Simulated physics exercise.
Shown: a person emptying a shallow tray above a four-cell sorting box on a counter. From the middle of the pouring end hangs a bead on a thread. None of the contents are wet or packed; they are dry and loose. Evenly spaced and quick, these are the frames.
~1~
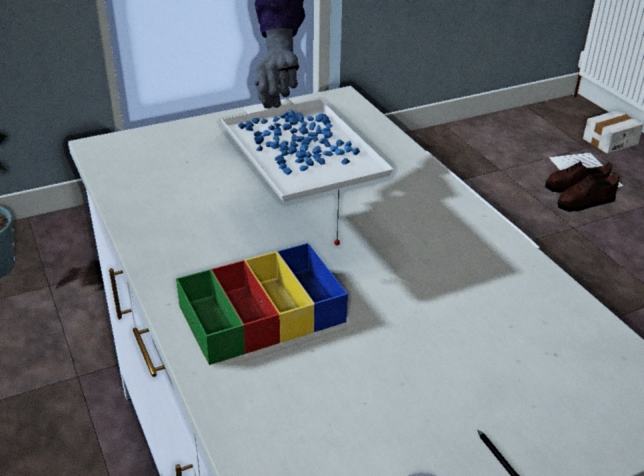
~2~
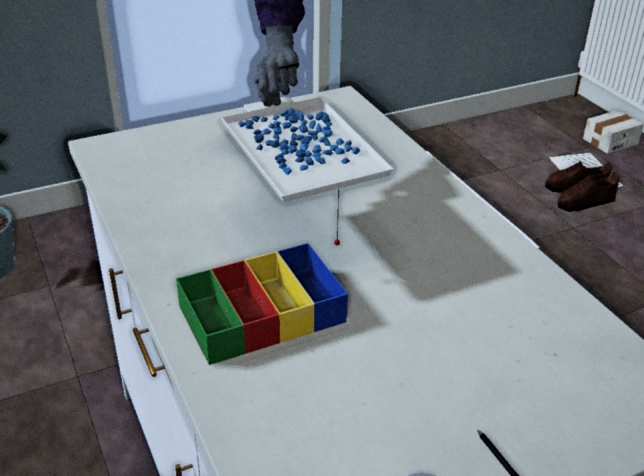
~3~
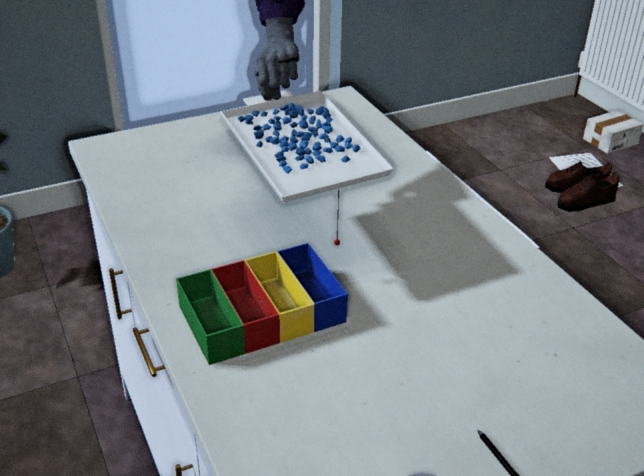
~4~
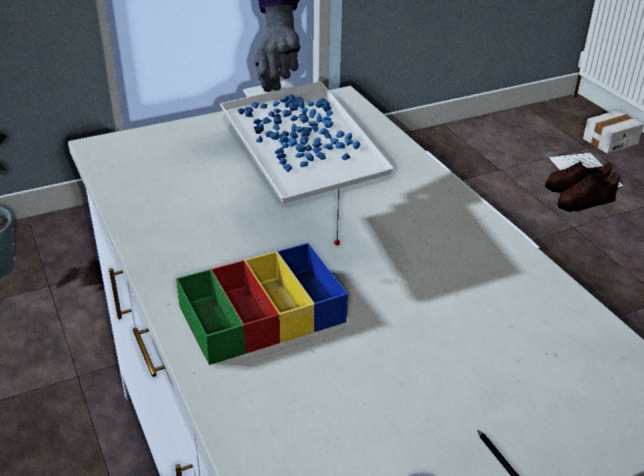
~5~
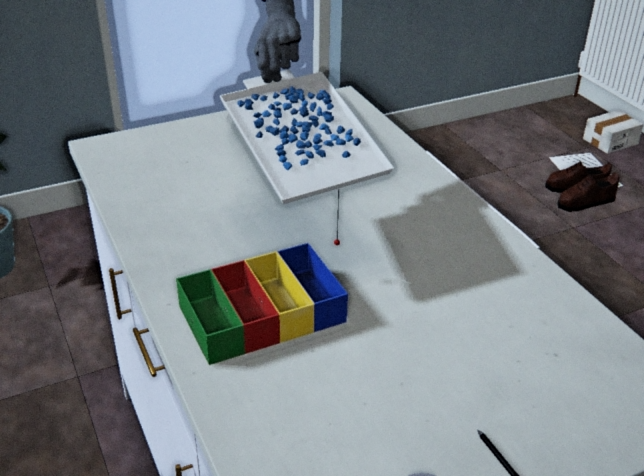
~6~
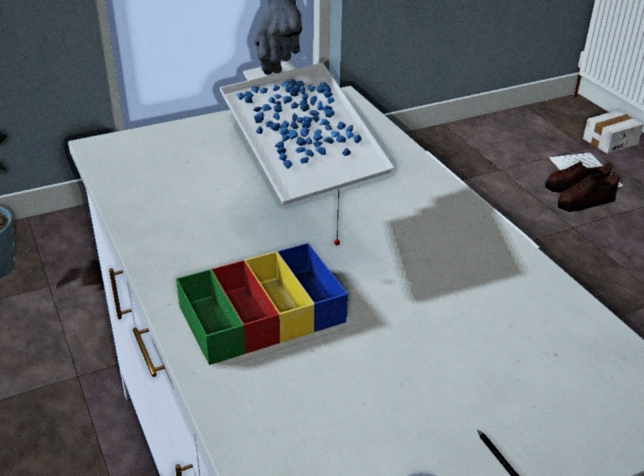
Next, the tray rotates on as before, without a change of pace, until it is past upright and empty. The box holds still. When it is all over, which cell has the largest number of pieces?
The blue cell.
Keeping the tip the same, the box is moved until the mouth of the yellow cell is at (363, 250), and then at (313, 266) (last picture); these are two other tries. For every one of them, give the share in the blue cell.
First placement: Some 0 %; second placement: Some 30 %.
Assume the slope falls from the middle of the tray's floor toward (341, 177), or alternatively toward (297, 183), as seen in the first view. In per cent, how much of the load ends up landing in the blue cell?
So it's 10 percent with the first slope and 50 percent with the other.
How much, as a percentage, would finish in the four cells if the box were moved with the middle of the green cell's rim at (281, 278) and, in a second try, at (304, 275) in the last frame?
About 100 per cent, then about 90 per cent.
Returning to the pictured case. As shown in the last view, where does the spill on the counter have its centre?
Centre, final frame: Roughly (367, 300).
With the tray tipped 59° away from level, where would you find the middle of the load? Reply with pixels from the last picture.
Around (316, 184).
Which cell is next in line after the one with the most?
Number two is the cell in yellow.
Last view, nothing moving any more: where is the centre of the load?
The centre ends up roughly at (323, 300).
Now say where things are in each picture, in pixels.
Corners of the pouring end at (283, 194) and (390, 168), level; middle of the load at (294, 138), aquarium stones; bead on its thread at (337, 242); green cell at (226, 342); red cell at (262, 331); yellow cell at (297, 320); blue cell at (331, 310), in the first picture.
Corners of the pouring end at (283, 194) and (390, 168), level; middle of the load at (294, 137), in the second picture.
Corners of the pouring end at (284, 195) and (390, 168), tipped barely, lowest at the left corner; middle of the load at (294, 133), in the third picture.
Corners of the pouring end at (284, 196) and (390, 167), tipped a little, lowest at the left corner; middle of the load at (294, 127), in the fourth picture.
Corners of the pouring end at (284, 197) and (391, 167), tipped a little, lowest at the left corner; middle of the load at (294, 122), in the fifth picture.
Corners of the pouring end at (284, 199) and (391, 167), tipped clearly, lowest at the left corner; middle of the load at (295, 117); green cell at (226, 342); red cell at (262, 331); yellow cell at (297, 320); blue cell at (331, 310), in the sixth picture.
Soon after the last picture, tray tipped steeply; most on the tray; a small part falling or outside the box.
A little later, tray tipped right over; about a third on the tray; about a quarter in the blue cell; a small part in the yellow cell; about a quarter falling or outside the box.
Later still, tray tipped past a quarter turn; about a third in the blue cell; about a quarter in the yellow cell; about a third falling or outside the box.
At rest, tray tipped past a quarter turn; about a third in the blue cell; about a quarter in the yellow cell; none in the green cell; none in the red cell; about a third outside the box.
